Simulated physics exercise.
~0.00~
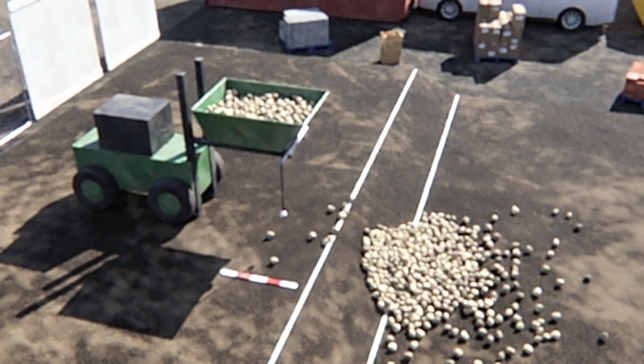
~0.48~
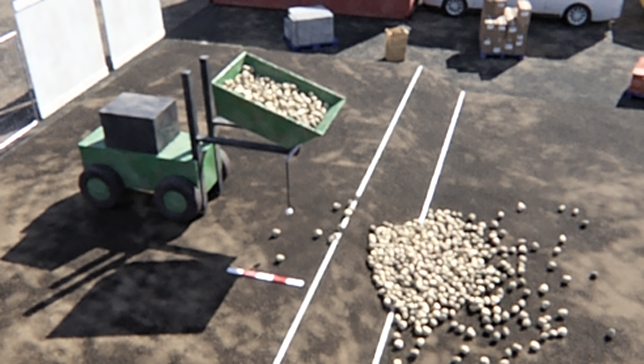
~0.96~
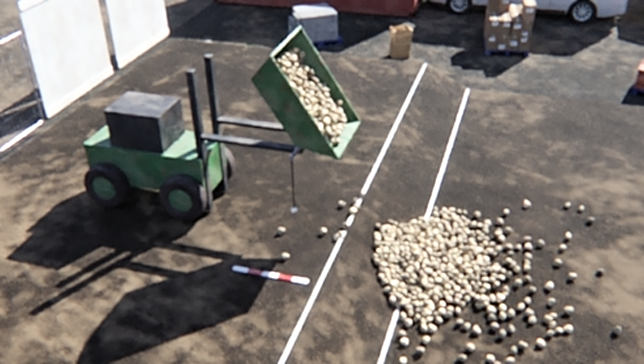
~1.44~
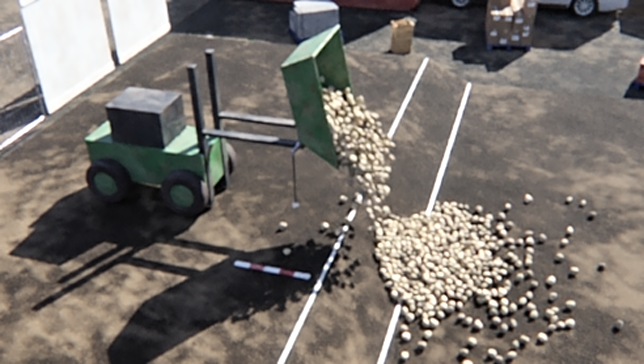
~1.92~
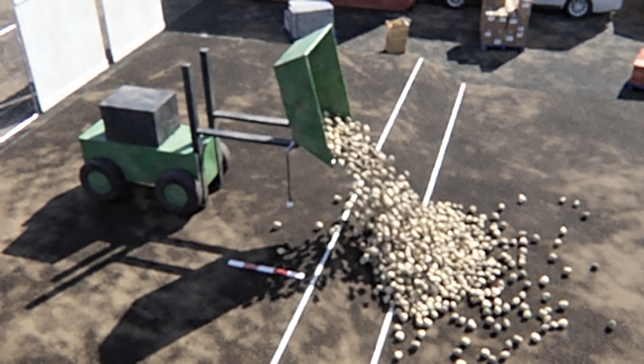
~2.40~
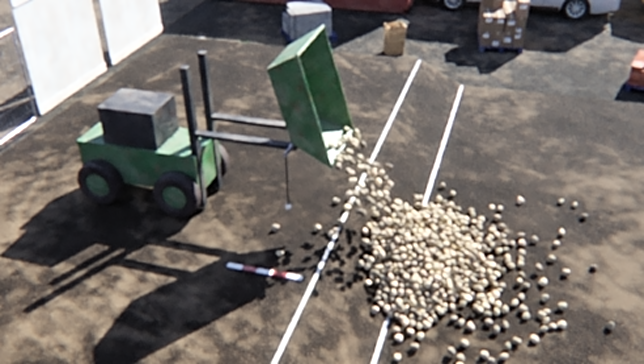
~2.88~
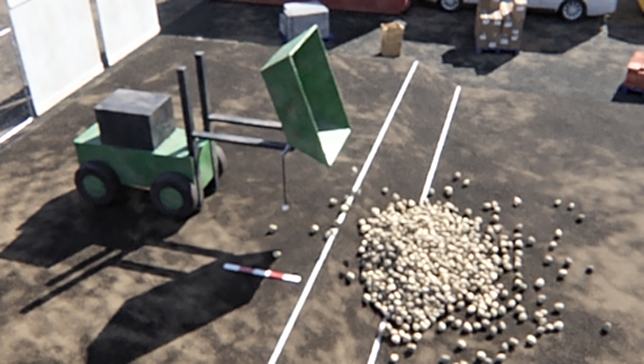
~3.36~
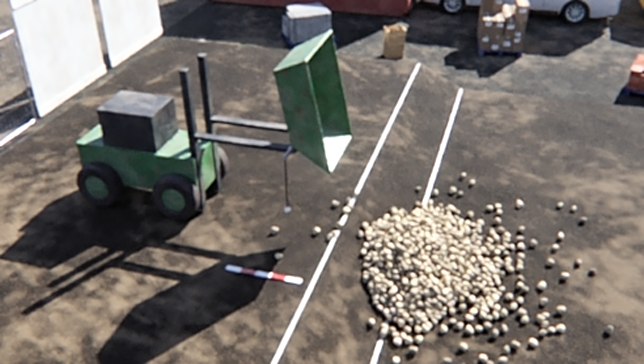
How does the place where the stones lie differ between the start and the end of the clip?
At the start the stones are split between the raised green skip and the heap on the ground at the right. By the end they all lie on the ground, so as a whole they sit further right and lower in the view.
